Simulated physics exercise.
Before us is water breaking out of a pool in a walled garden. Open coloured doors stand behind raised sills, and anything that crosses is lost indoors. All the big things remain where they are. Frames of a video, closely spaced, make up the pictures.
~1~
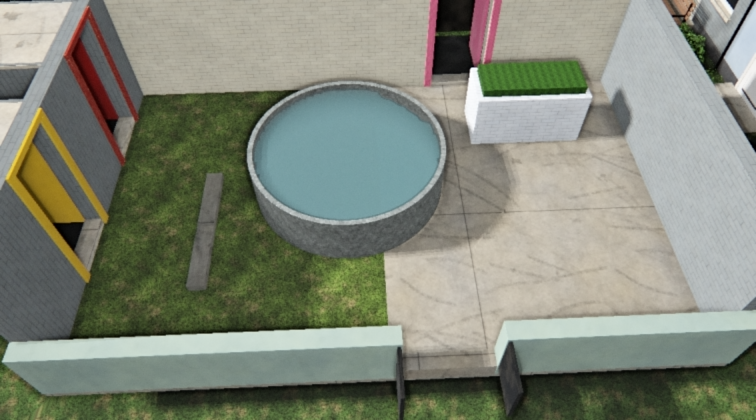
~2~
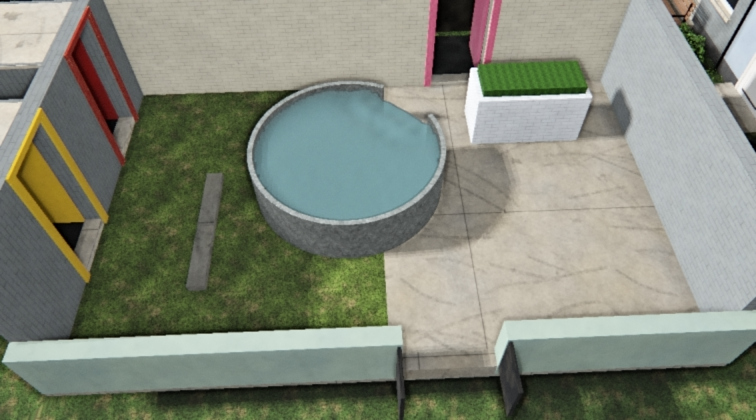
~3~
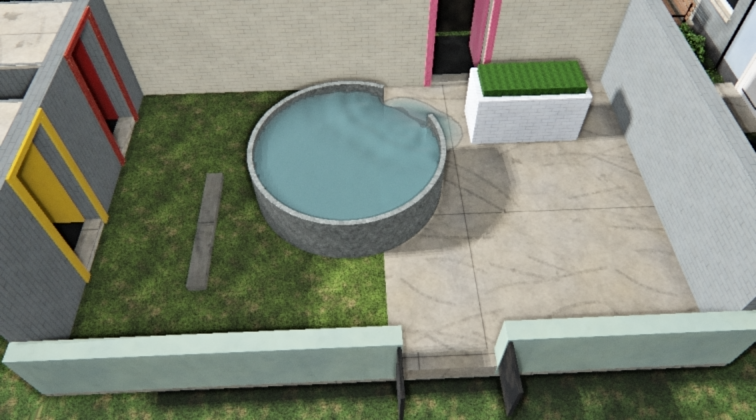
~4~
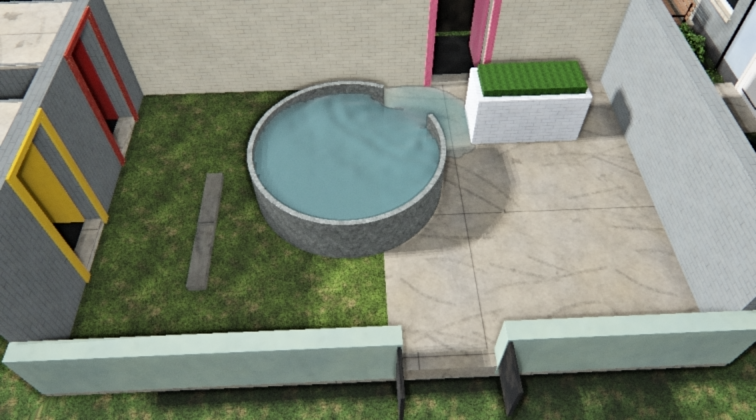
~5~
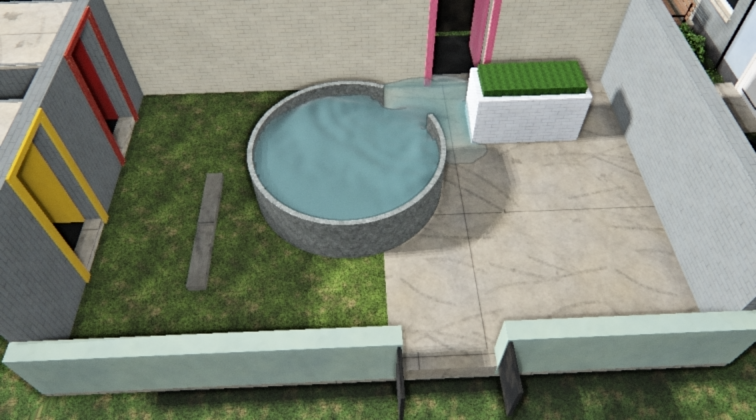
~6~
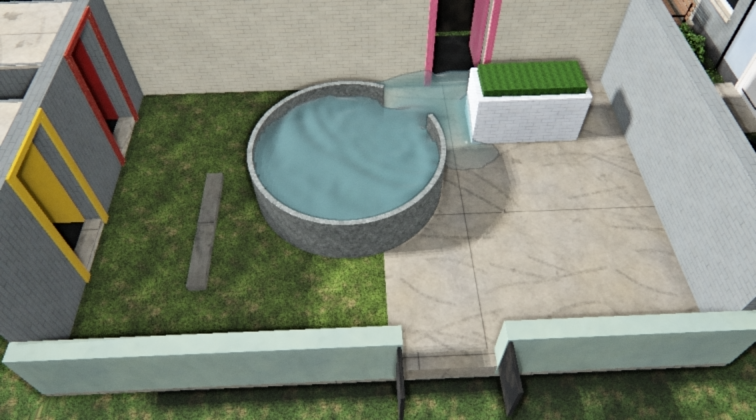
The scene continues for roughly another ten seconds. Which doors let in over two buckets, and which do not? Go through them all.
Yellow door - not over two, pink door - over two buckets, red door - not over two.
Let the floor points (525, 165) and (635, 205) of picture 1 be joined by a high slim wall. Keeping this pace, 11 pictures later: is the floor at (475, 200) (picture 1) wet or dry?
Result: Waterlogged.
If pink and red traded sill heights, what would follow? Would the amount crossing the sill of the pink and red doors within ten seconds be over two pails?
After the swap the pink door breaks the limit and the red door stays in check.
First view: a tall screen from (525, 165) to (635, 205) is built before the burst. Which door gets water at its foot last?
The last is the yellow-painted one.
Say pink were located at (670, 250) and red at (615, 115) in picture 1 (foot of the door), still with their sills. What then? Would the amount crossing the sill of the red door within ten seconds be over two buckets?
Note - red door: Beyond the mark.
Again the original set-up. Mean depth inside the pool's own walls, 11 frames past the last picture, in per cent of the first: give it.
I'd put it near 68 per cent.
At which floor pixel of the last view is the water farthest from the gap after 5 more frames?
I'd put it around (594, 81).
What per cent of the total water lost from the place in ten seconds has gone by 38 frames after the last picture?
Approximately 75 in a hundred, I think.
A moment on, water covers 15 % of the floor; the yellow door not reached, the pink door far over two buckets in, the red door not reached.
Next, water covers 25 % of the floor; the yellow door not reached, the pink door far over two buckets in, the red door not reached.
Then, water covers 50 % of the floor; the yellow door not reached, the pink door far over two buckets in, the red door not reached.
Later, water covers 70 % of the floor; the yellow door not reached, the pink door far over two buckets in, the red door wet at the sill, nothing in.
In the end, water covers 90 % of the floor; the yellow door wet at the sill, nothing in, the pink door far over two buckets in, the red door wet at the sill, nothing in.
